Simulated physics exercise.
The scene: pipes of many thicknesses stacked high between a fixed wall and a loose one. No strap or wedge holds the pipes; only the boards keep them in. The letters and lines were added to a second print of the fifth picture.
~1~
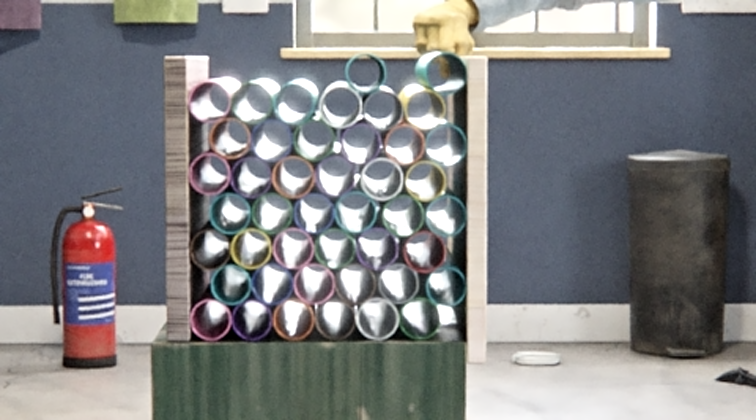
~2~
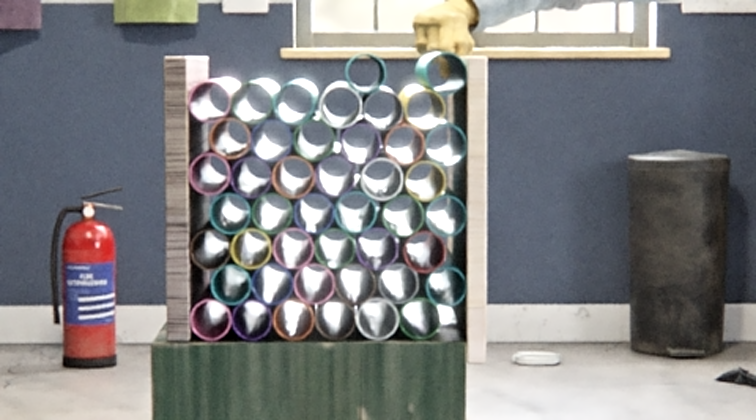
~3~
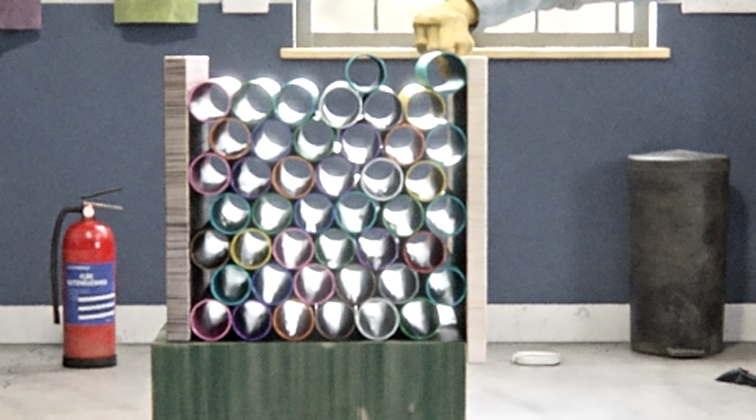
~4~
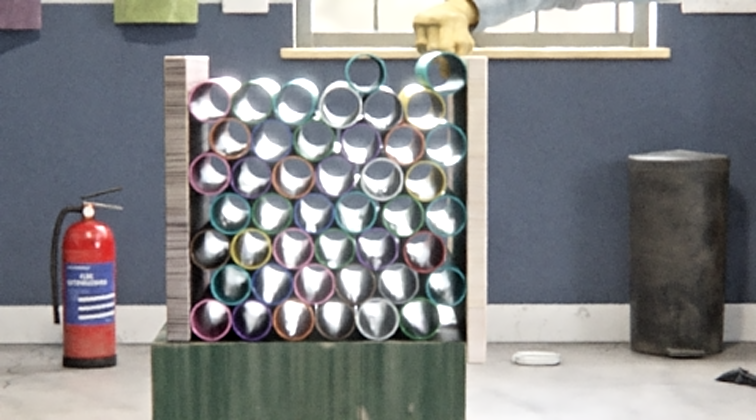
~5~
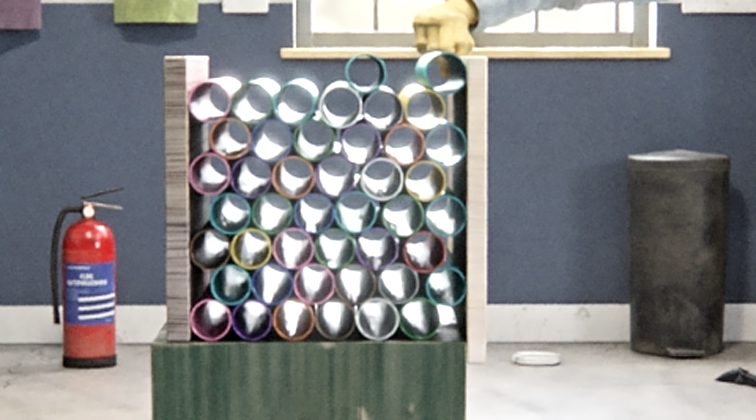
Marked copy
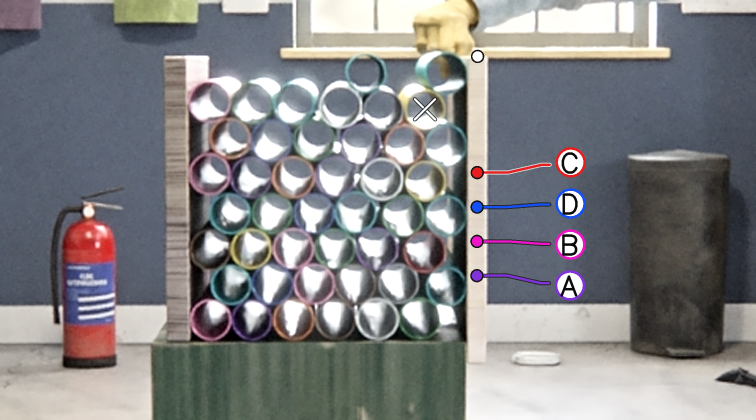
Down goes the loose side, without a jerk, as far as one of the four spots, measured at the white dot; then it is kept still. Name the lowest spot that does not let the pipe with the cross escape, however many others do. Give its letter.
The last mark within the limit is C.
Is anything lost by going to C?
Yes, at C.
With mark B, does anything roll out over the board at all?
Yes, at B.
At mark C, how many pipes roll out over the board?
With C, one.
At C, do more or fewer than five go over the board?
It loses fewer than five.
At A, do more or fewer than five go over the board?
It loses more than five.
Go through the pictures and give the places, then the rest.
A green pipe (335, 249); a turquoise pipe (356, 212); a white pipe (382, 179), in the first picture.
A white pipe (382, 179); an orange pipe (405, 145), in the second picture.
A yellow pipe (425, 109); a turquoise pipe (446, 73), in the third picture.
Side board (465, 197); a pink pipe (211, 320), in the fourth picture.
A green pipe (420, 319); a pink pipe (314, 284); a green pipe (335, 249), in the fifth picture.
On the marked copy, A at (477, 276); B at (477, 241); C at (477, 172); D at (477, 207); the cross at (425, 110); the white dot at (478, 57).
Following C. Soon after the start, top of the board (468, 111).
Later, top of the board (468, 172).
In the end, top of the board (468, 172), one out over the board, the crossed one still inside.
As for the rest, A lets the crossed one out; B lets the crossed one out; D lets the crossed one out.
